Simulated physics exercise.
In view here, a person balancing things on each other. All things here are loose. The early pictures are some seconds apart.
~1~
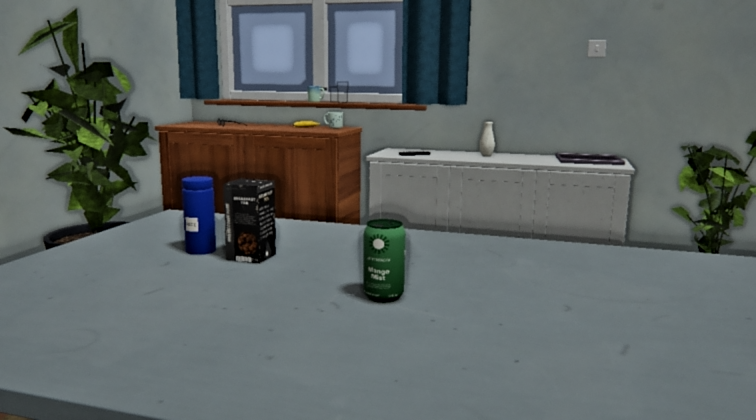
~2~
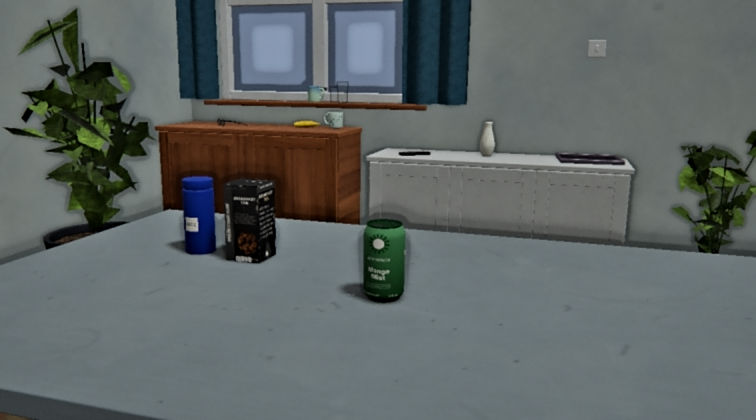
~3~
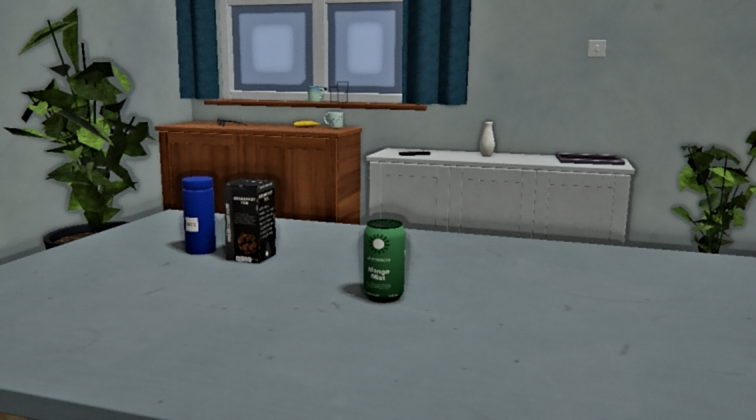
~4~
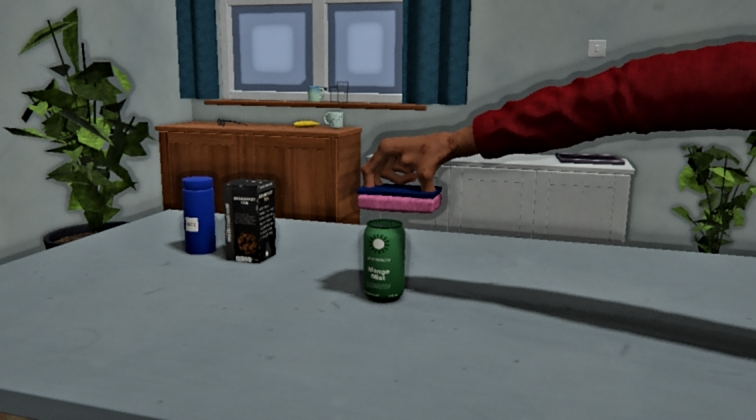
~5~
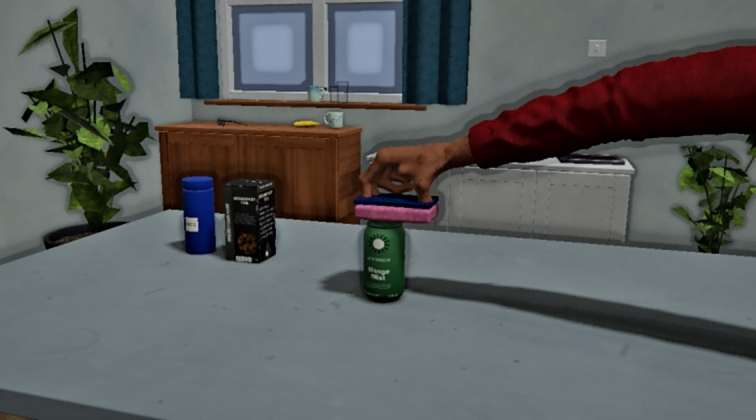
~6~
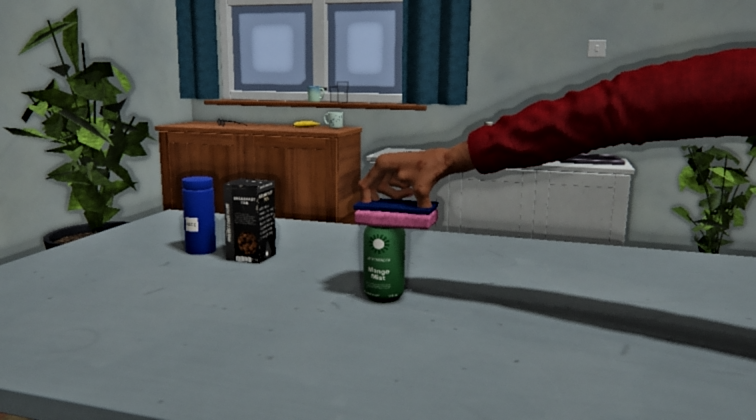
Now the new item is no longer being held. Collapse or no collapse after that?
No collapse.
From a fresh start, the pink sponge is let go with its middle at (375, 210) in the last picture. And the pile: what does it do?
The pile then stays upright.
Then, 0.20 s later than the last frame, all is still.
Then, 0.60 s later than the last frame, pink sponge resting near (396, 214).
When it is over, all 4 as before. End places, in pixels of the last picture, pink sponge near (396, 214). The pile stays up.
